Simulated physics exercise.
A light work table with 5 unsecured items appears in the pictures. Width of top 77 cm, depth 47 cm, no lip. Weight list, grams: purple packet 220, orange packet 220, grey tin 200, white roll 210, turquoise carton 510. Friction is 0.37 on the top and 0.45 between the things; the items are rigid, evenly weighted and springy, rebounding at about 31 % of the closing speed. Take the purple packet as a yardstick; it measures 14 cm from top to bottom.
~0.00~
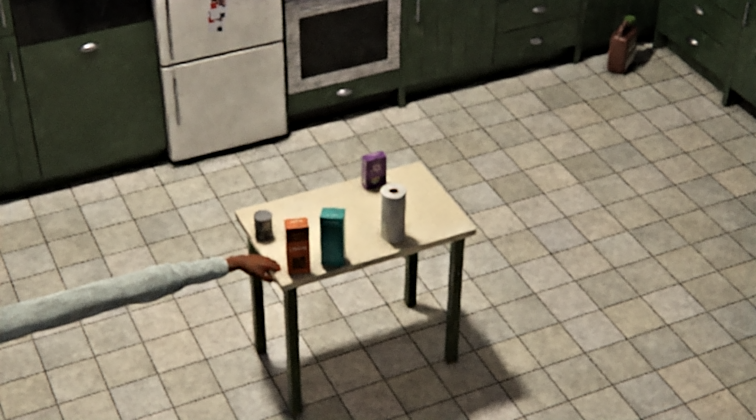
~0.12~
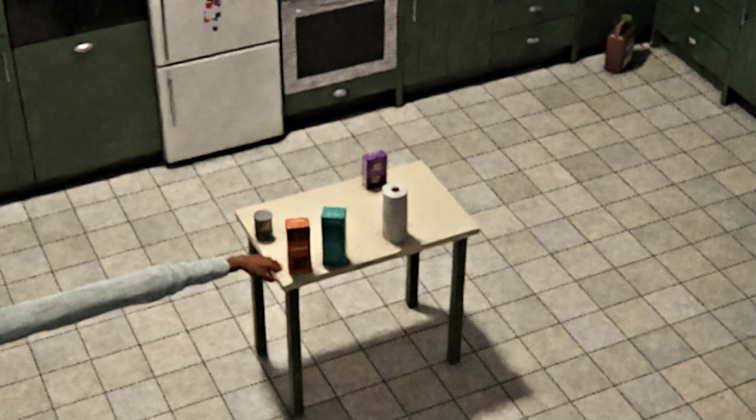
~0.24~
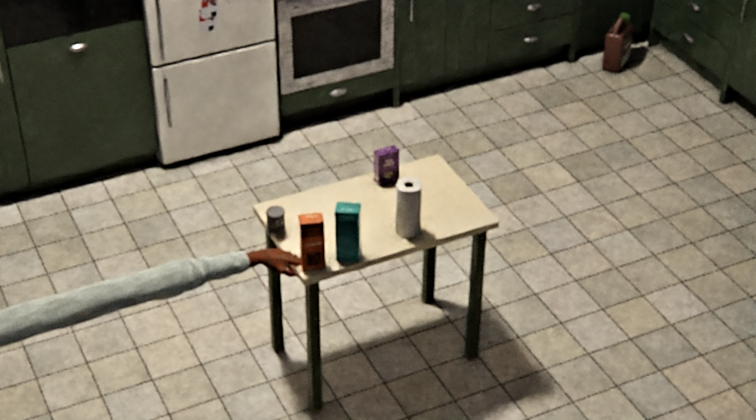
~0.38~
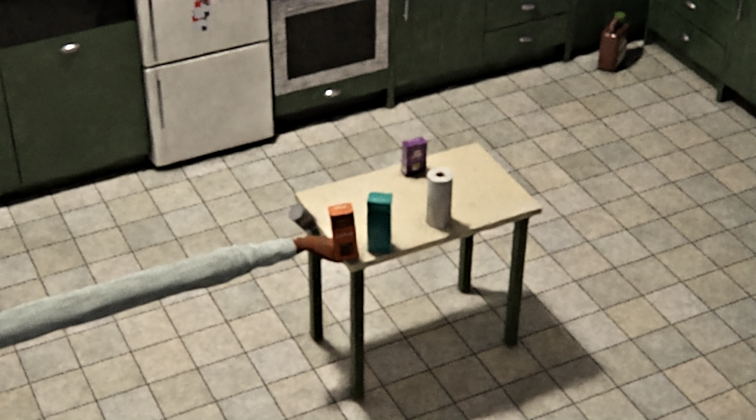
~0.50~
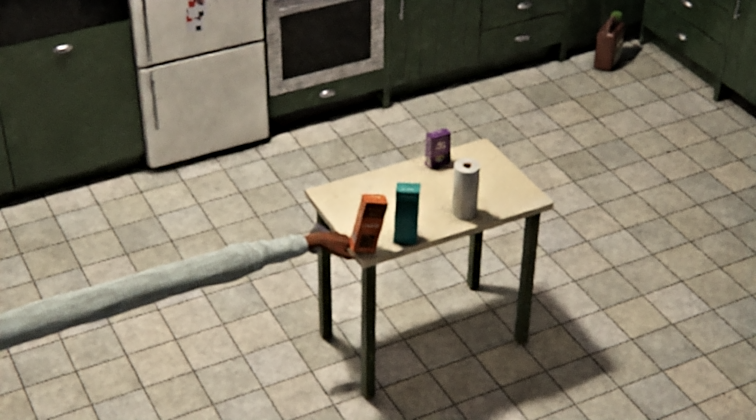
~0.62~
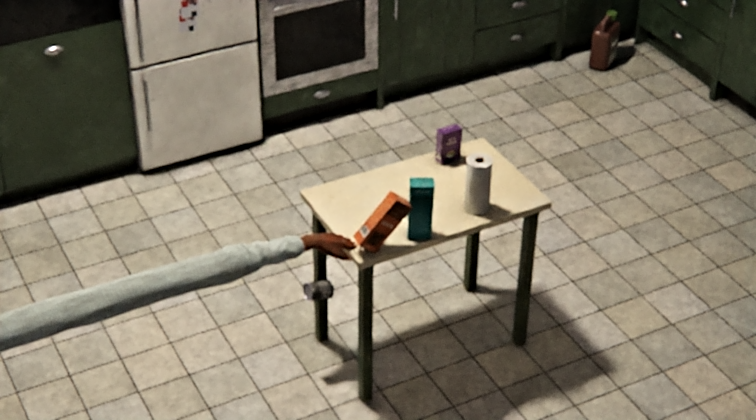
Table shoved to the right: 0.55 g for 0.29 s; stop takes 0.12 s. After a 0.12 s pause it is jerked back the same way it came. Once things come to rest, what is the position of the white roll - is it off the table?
The white roll is still in place.
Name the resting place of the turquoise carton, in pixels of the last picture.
(368, 234).
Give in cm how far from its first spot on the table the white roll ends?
It ends about 17 centimetres from where it started.
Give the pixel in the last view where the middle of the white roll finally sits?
Near (432, 198).
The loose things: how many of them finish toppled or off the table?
I count 3.
Around 0.72 s, table along by 27 cm; white roll shifted 9 cm near (480, 184); orange packet at 68° to upright; turquoise carton at 3° to upright.
Around 0.92 s, table along by 3 cm; purple packet now off the table; white roll shifted 23 cm near (457, 191); orange packet on its side.
Around 1.02 s, white roll shifted 20 cm near (440, 196); orange packet on its side; purple packet at 4° to upright.
Finally (2.0 s), off the table, grey tin; on their side or leaning hard on the table, orange packet and turquoise carton; not toppled but over 5 cm from the start, purple packet and white roll. In the last view, white roll near (432, 198).
